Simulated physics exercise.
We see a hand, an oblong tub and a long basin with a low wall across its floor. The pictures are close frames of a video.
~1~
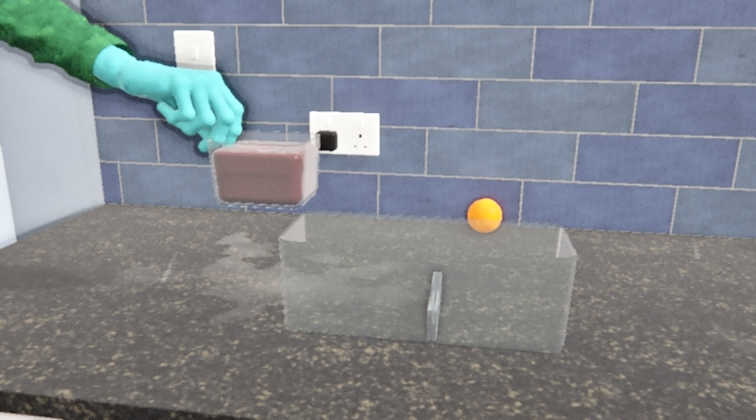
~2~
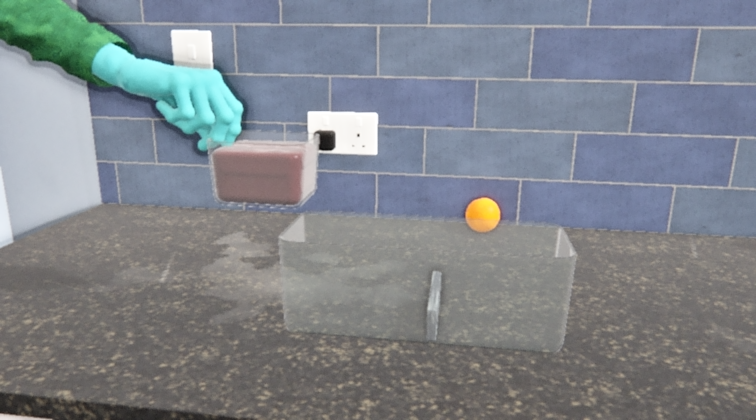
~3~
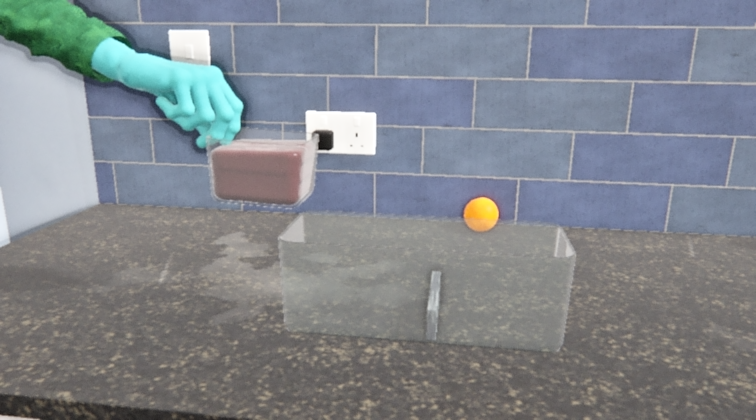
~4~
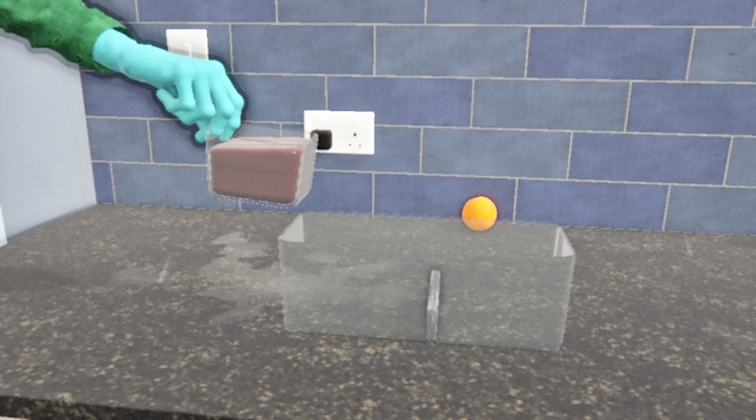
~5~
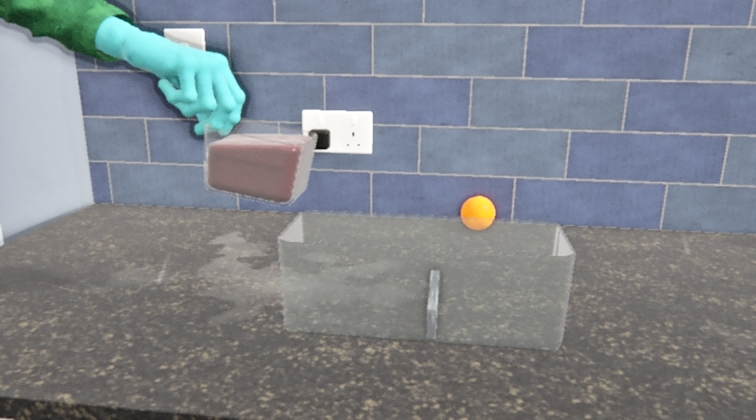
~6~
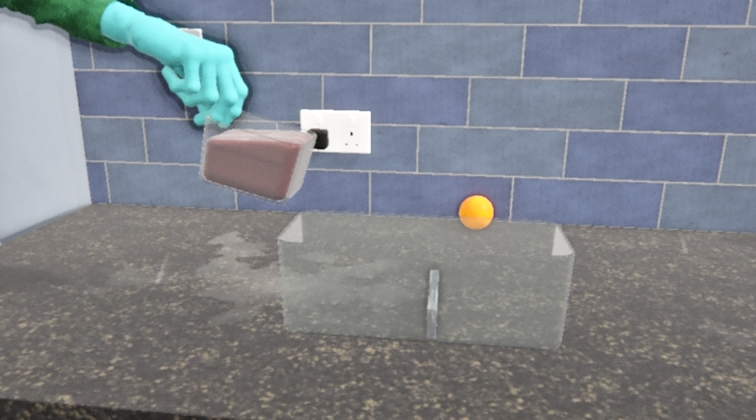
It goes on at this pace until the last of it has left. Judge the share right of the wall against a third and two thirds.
The share right of the wall is not even a third.
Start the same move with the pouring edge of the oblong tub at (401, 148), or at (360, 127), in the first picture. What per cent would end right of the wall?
First some 90, then 75 per cent.
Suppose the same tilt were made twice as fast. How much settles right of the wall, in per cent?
Near 15 %.
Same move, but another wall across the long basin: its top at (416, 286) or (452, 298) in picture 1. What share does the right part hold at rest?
The first gives 15 %, the second 20 %.
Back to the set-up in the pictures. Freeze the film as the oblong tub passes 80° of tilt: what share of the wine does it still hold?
It comes to 50 per cent or so.
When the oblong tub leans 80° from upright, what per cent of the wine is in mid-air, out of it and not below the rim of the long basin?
Close to 40 per cent.
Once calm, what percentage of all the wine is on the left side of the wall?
Close to 90 per cent.
A moment on, the oblong tub is tipped on its side and 50 per cent is still to pour, 11 is left of the wall and 0 right of it.
Next, the oblong tub is tipped right over and 3 per cent is still to pour, 80 is left of the wall and 4 right of it.
Then the oblong tub is tipped right over and 0 per cent is still to pour, 90 is left of the wall and 9 right of it.
Later the oblong tub is tipped right over and 0 per cent is still to pour, 89 is left of the wall and 10 right of it.
In the end 89 per cent lies left of the wall, 10 right of it and 1 outside.
